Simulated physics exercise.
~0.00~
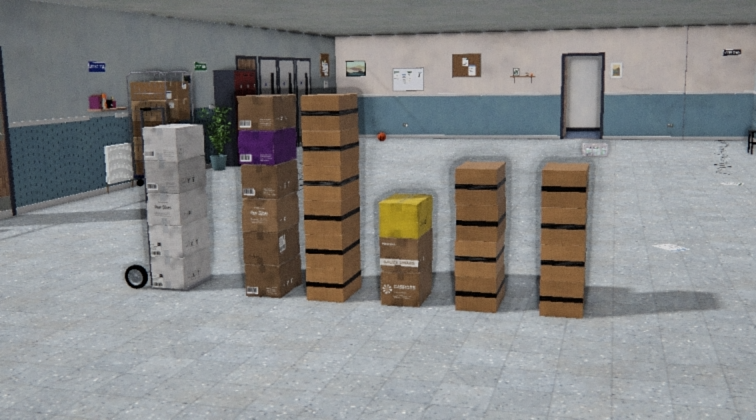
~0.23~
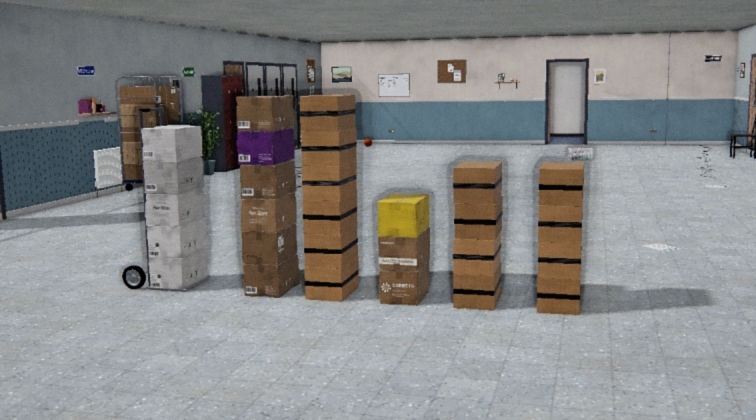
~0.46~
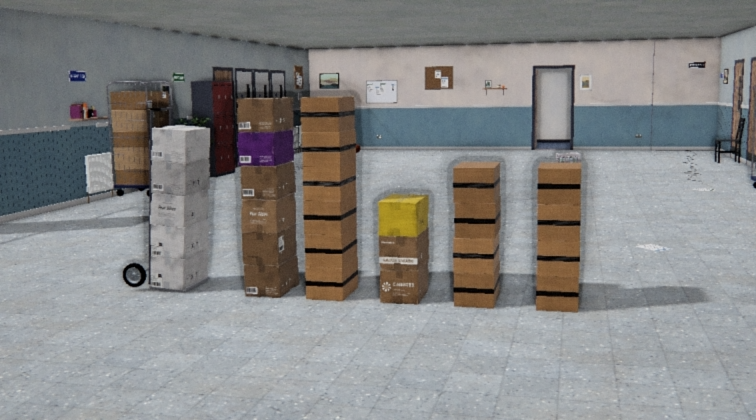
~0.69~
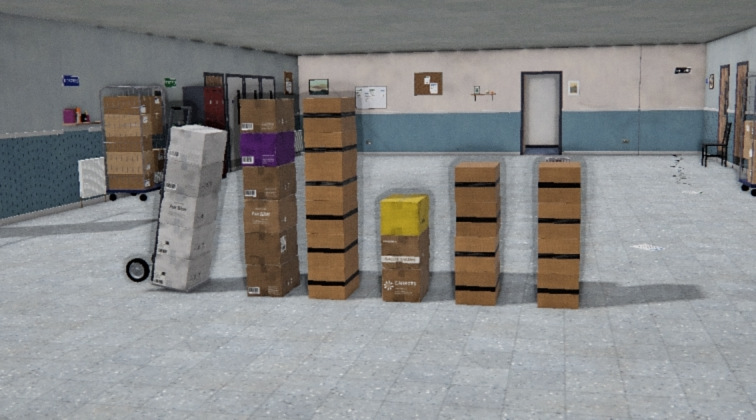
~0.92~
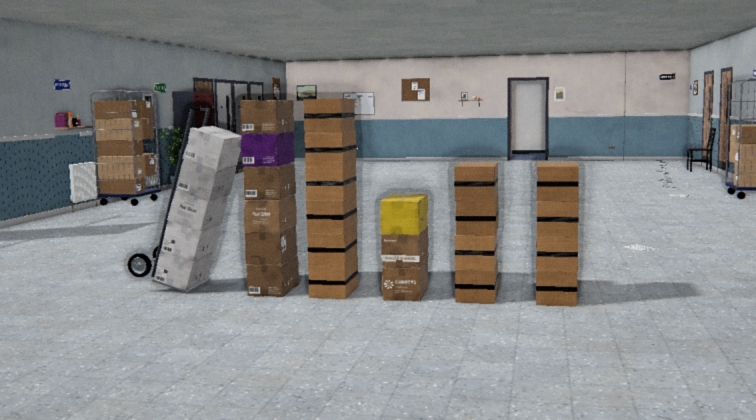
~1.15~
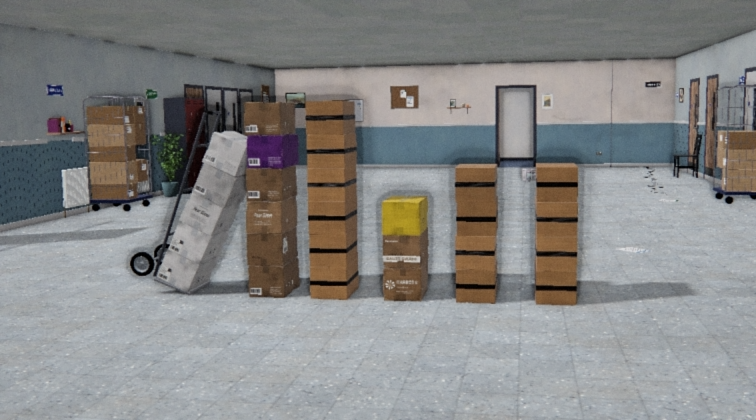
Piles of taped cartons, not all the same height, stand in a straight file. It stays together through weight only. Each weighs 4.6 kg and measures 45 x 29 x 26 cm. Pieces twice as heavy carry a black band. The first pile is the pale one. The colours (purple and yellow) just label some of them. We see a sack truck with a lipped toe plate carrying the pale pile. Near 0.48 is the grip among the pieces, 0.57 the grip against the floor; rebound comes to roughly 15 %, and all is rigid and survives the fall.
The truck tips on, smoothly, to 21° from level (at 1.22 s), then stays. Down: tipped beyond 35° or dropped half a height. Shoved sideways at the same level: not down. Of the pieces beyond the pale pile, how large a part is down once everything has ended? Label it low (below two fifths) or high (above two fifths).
Low.
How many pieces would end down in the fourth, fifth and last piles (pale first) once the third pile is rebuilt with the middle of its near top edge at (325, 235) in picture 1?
Counts down - fourth: 0; fifth: 0; last: 0.
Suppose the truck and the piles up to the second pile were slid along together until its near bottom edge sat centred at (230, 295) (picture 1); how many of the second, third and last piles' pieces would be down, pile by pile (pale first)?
Second 5, third 6, last 4.
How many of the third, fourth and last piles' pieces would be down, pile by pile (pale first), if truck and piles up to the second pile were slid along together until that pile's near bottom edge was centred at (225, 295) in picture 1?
Count of fallen pieces - third: 5; fourth: 3; last: 4.
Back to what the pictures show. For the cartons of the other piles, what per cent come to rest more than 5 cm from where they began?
20 %.
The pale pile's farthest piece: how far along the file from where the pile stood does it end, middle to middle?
Around 70 centimetres.
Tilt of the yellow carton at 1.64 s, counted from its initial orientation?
0°.
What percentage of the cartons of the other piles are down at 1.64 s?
0 %.
After 1.34 s, 0 of the pale pile down; none of the 23 other cartons down, 5 disturbed; purple carton leaning 3°.
After 1.64 s, 3 of the pale pile down; none of the 23 other cartons down, 5 disturbed; purple carton leaning 9°.
At rest (2.5 s), 4 of the pale pile down; none of the 23 other cartons down, 6 disturbed; purple carton leaning 8°; yellow carton unmoved. That is 0 per cent. As the last picture would show them, middles, purple carton near (295, 150), yellow carton near (405, 215).
